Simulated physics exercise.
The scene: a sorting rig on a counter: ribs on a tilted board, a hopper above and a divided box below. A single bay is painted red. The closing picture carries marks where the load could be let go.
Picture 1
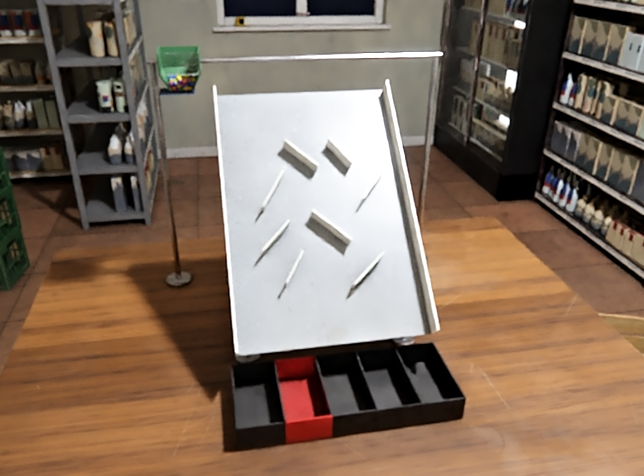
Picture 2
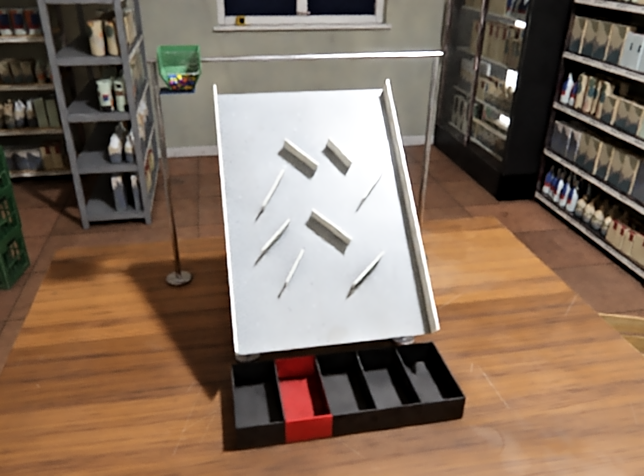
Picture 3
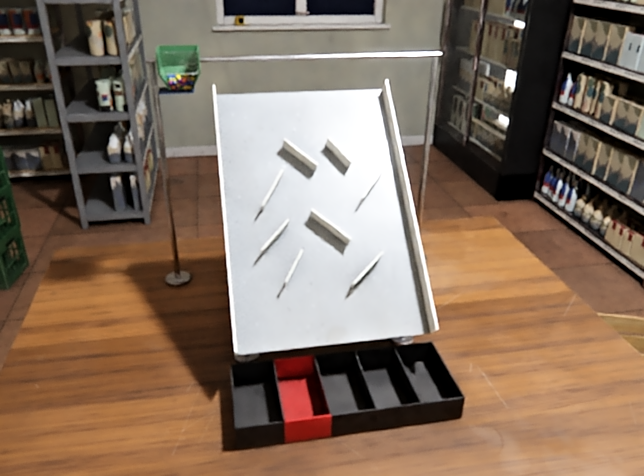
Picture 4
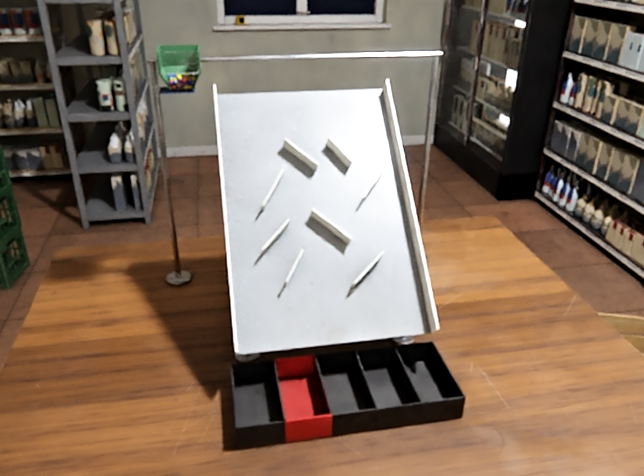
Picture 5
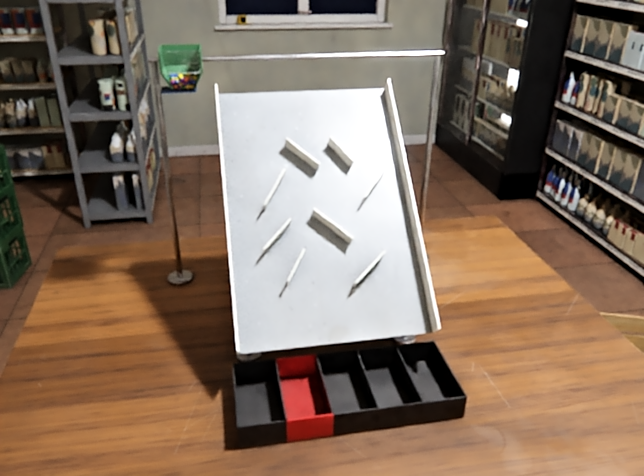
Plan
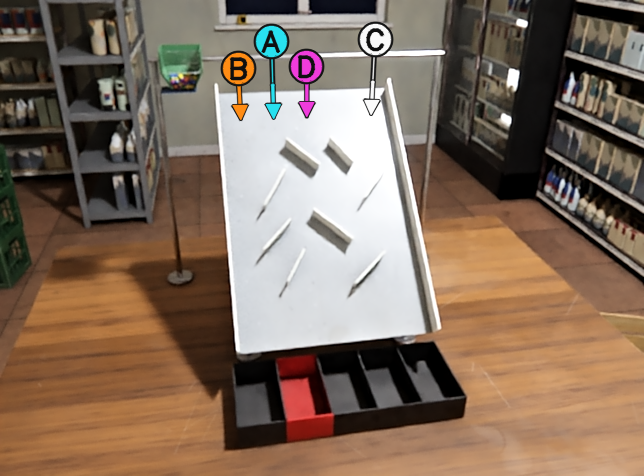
On a wooden counter in a shelf-lined room, a tilted white ribbed board stands motionless above a black box with one red bay.
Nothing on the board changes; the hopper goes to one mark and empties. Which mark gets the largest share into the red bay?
Best: D.
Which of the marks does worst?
The answer is B.
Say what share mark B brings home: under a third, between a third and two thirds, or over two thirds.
Mark B gives under a third.
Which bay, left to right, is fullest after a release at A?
The first from the left.
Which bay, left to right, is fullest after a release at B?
The first from the left.
On the marked copy, mark A meets the board at (273, 113); mark B meets the board at (240, 114); mark C meets the board at (371, 109); mark D meets the board at (306, 111).
Choosing A, a small part in the red bay, about two thirds in other bays, about a quarter outside the box.
Choosing B, a stray few in the red bay, most in other bays, about a quarter outside the box.
Choosing C, a small part in the red bay, most in other bays, a small part outside the box.
Choosing D, about a third in the red bay, about half in other bays, a small part outside the box.
